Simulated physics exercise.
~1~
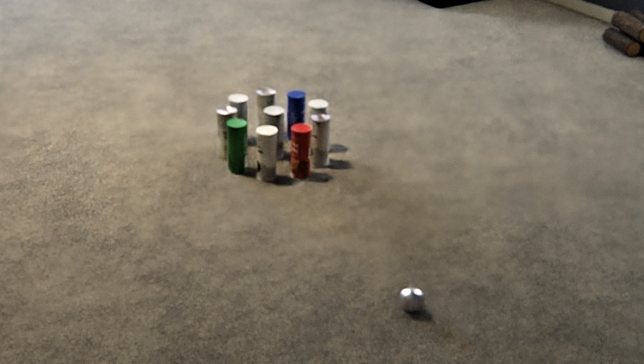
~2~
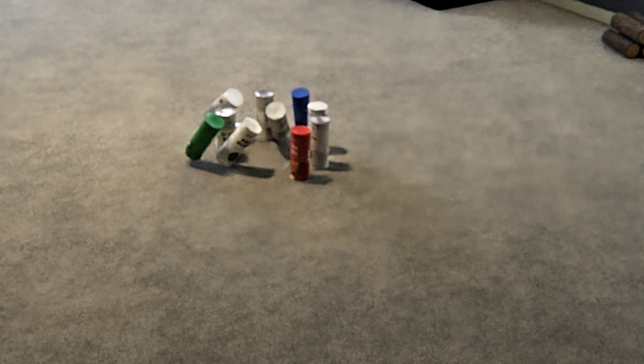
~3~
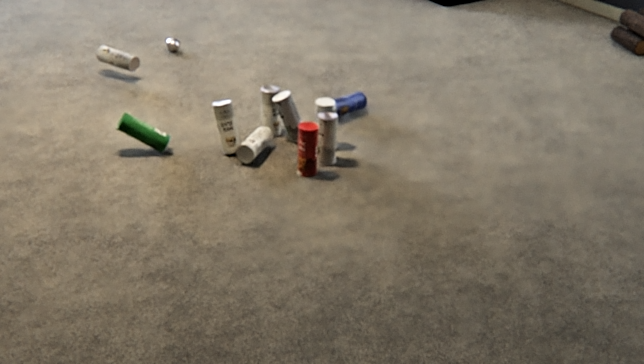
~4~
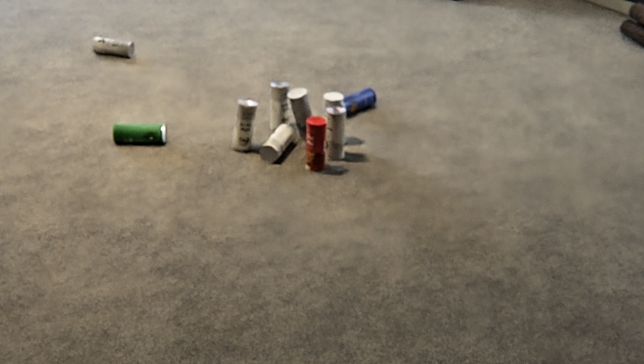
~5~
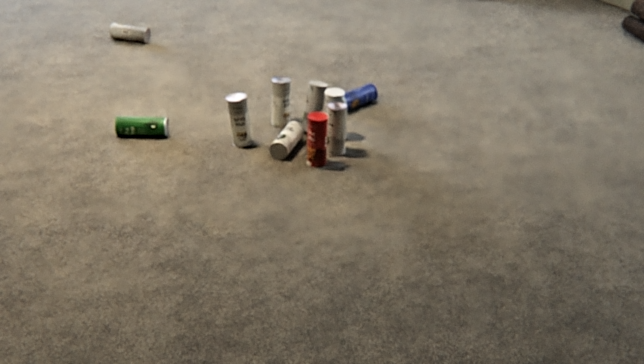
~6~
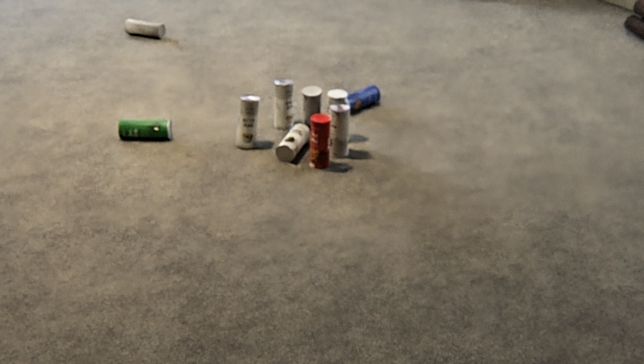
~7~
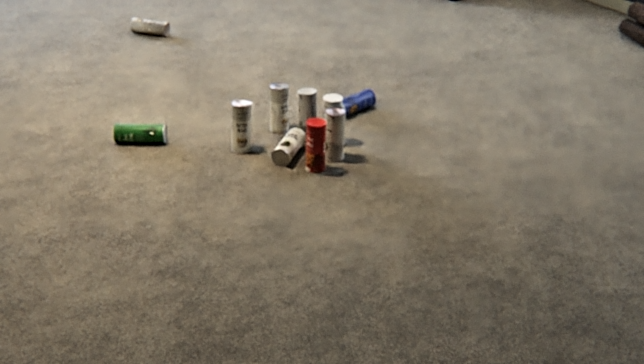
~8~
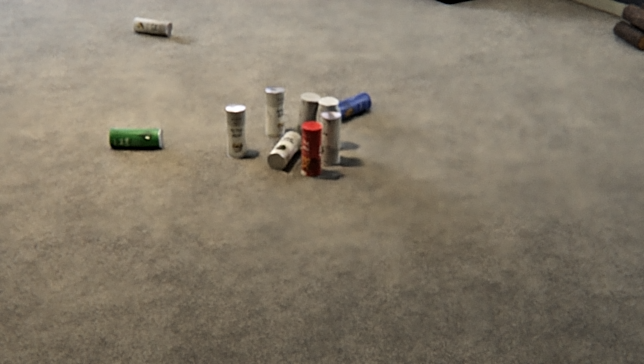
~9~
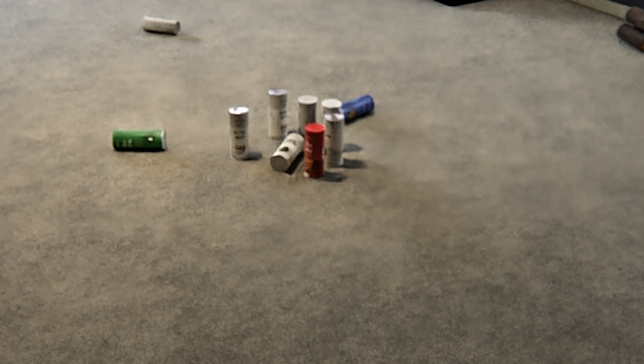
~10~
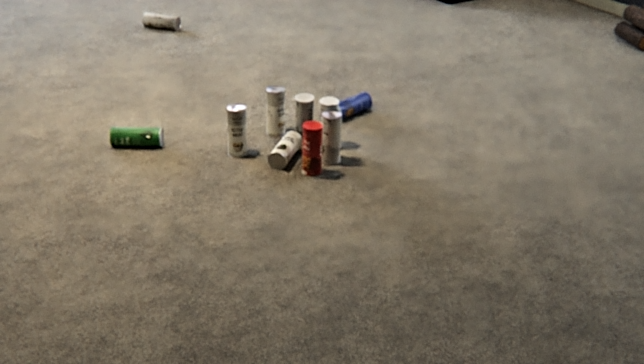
A small silver ball rolls into grouped canisters, toppling green, blue and two pale ones.
